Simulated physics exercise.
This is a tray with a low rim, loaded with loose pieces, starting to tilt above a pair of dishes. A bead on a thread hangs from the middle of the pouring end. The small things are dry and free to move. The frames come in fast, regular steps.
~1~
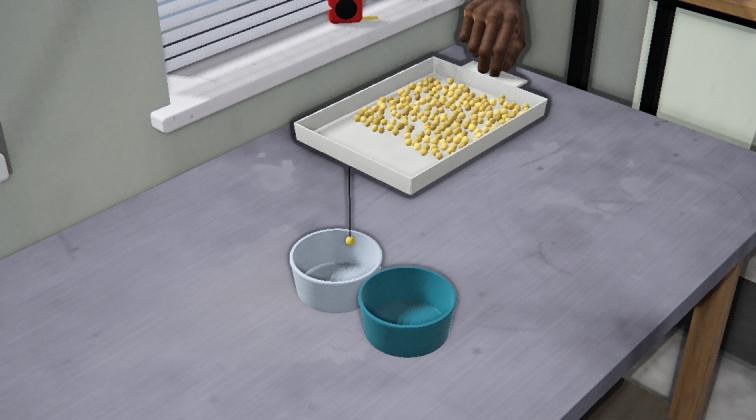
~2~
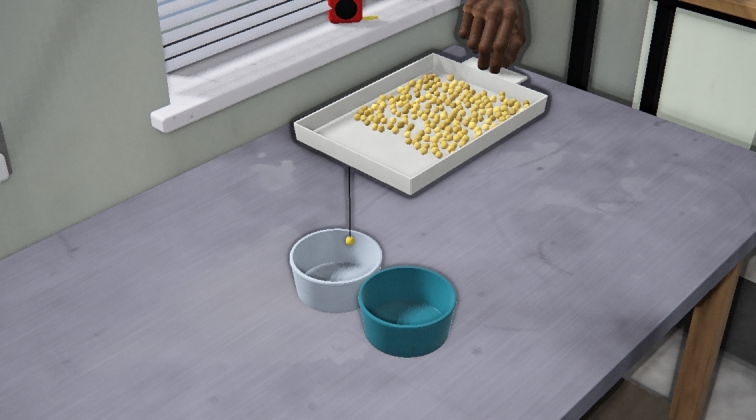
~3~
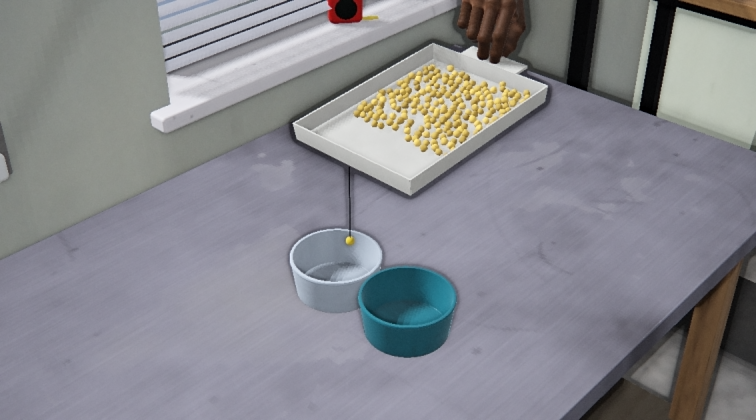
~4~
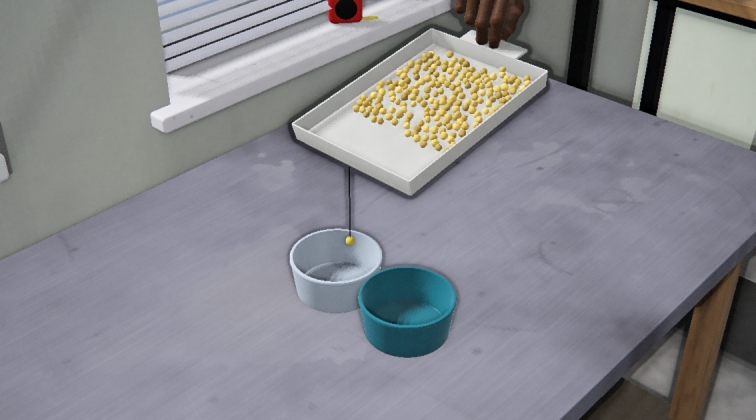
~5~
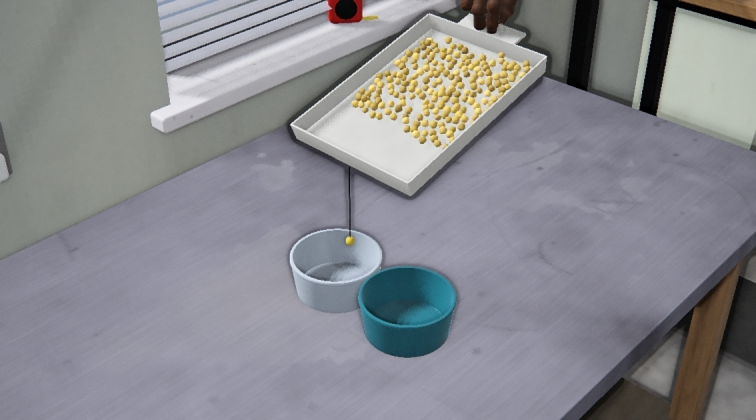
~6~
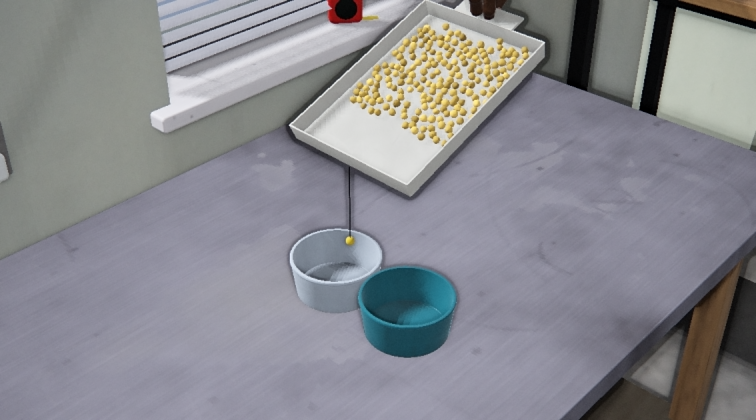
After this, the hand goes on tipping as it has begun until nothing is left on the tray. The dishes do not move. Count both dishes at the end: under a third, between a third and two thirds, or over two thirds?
The two hold from one third to two thirds of the load.
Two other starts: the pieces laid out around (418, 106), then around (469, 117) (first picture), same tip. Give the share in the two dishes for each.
About 50 and 50 per cent.
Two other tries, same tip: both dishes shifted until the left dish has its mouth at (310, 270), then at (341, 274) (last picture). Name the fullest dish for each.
At the first place left, at the second the dish on the left.
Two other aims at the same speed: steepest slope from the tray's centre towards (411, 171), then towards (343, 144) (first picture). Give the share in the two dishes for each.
The first gives 90 %, the second 30 %.
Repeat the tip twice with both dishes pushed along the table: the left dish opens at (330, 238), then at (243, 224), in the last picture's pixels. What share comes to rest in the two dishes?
In turn 20 and 50 in a hundred.
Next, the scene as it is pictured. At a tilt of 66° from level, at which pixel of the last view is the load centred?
Close to (362, 151).
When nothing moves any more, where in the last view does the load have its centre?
Around (329, 311).
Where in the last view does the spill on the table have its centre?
Around (298, 337).
Just after the last frame, tray tipped steeply; almost all on the tray; just a few in the air.
A moment on, tray tipped past a quarter turn; the larger part on the tray; about a tenth in the right dish; about a tenth in the left dish; about a tenth outside both; just a few in the air.
Further on, tray tipped past a quarter turn; roughly a quarter in the right dish; roughly a third in the left dish; roughly half outside both.
When it is over, tray tipped past a quarter turn; roughly a quarter in the right dish; roughly a third in the left dish; roughly half outside both.
